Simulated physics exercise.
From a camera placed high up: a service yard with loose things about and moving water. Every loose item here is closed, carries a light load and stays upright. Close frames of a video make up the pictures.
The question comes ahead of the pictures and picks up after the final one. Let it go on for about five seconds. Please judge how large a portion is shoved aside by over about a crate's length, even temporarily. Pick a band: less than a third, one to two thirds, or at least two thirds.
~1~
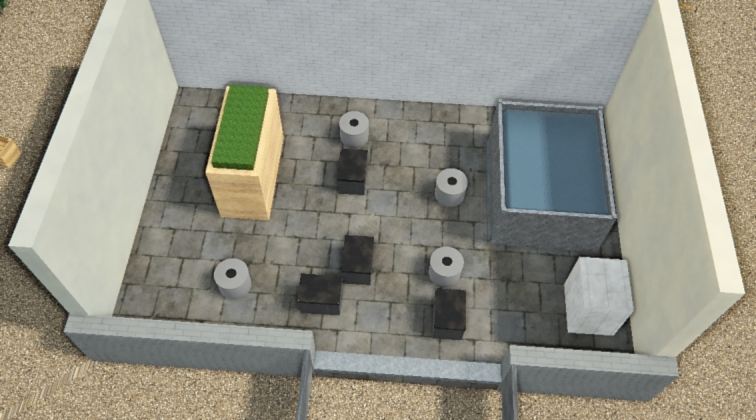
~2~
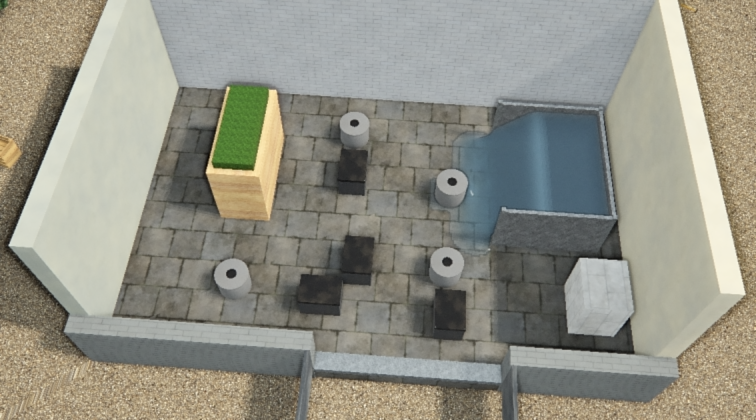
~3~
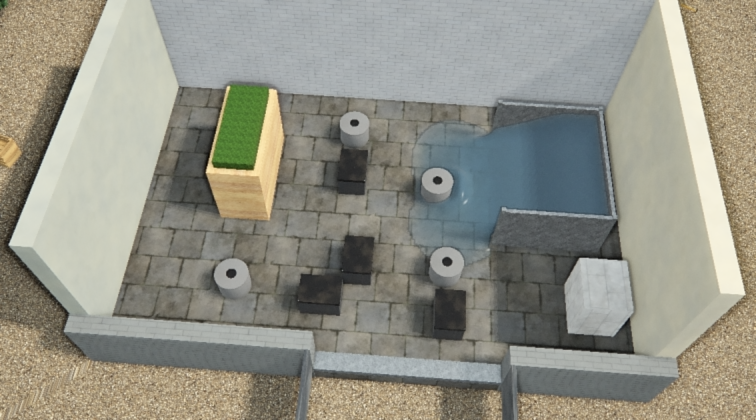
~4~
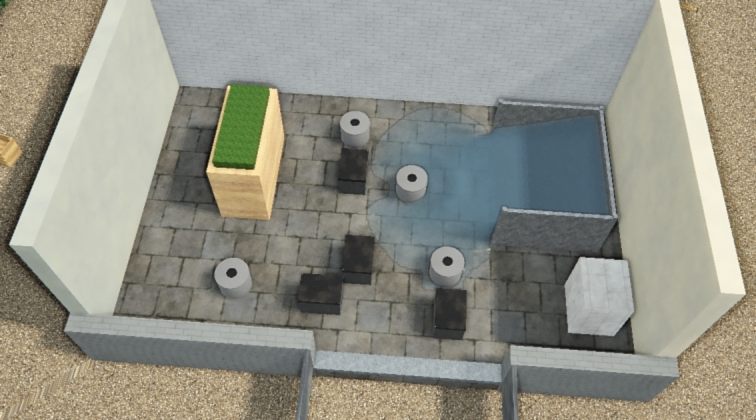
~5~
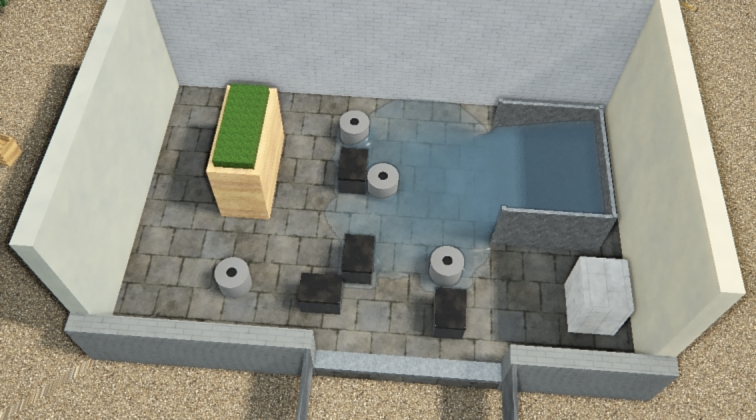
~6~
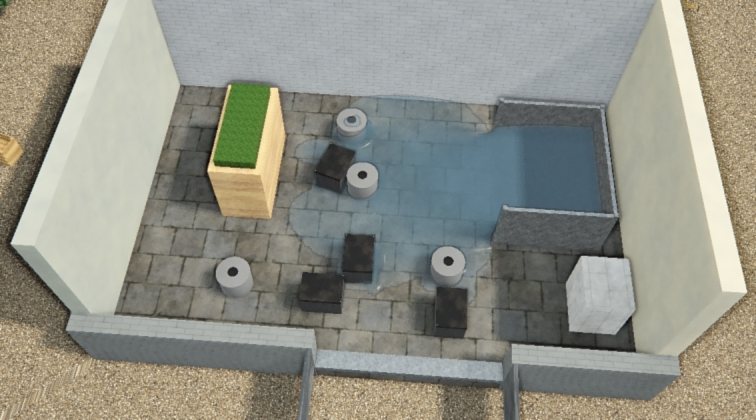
The fraction is at least two thirds of them.
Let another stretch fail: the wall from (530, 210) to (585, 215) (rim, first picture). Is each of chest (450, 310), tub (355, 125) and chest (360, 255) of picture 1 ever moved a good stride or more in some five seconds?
The first: Went past that; the second: Fell short; the third: Fell short.
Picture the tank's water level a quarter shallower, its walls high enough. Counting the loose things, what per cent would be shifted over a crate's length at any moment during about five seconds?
That comes to 80 % of the lot.
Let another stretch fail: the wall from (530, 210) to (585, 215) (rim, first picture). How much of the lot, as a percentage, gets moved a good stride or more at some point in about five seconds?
Near 20 in a hundred.
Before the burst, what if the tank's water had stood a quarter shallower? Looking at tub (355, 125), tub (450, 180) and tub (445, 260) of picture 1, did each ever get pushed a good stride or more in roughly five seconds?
One: Passed the mark. Two: Passed the mark. Three: Stayed below the mark.
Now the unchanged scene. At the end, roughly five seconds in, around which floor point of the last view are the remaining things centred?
About (299, 252).
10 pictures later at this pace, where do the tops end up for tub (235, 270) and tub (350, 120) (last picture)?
First top about at (157, 307); second top about at (183, 85).
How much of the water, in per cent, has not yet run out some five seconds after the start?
Close to 96 percent of it stays.
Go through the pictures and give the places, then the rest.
The first picture shows a tub at (452, 181) rests on the ground; a chest at (353, 164) rests on the ground; 0 of 8 have shifted.
The second picture shows a tub at (452, 182), on the bottom; a chest at (353, 165) rests on the ground; 0 of 8 have shifted.
The third picture shows a tub at (438, 181) rests on the ground, close to its start; a chest at (353, 164) rests on the ground; 1 of 8 have shifted.
The fourth picture shows a tub at (412, 178), on the bottom, a stride from its start; a chest at (354, 164) rests on the ground; 1 of 8 have shifted.
The fifth picture shows a tub at (383, 176) rests on the ground, a stride from its start; a chest at (353, 163), on the bottom; 1 of 8 have shifted.
The sixth picture shows a tub at (363, 175), afloat, a stride from its start; a chest at (335, 161), on the bottom, close to its start; 3 of 8 have shifted.
A moment on, 4 of 8 are well off their spots; 1 afloat.
Next, 6 of 8 are well off their spots; 5 afloat.
Later, 6 of 8 are well off their spots; 5 afloat.
In the end, 5 of 8 are well off their spots, and 6 have been at some point; 5 afloat.
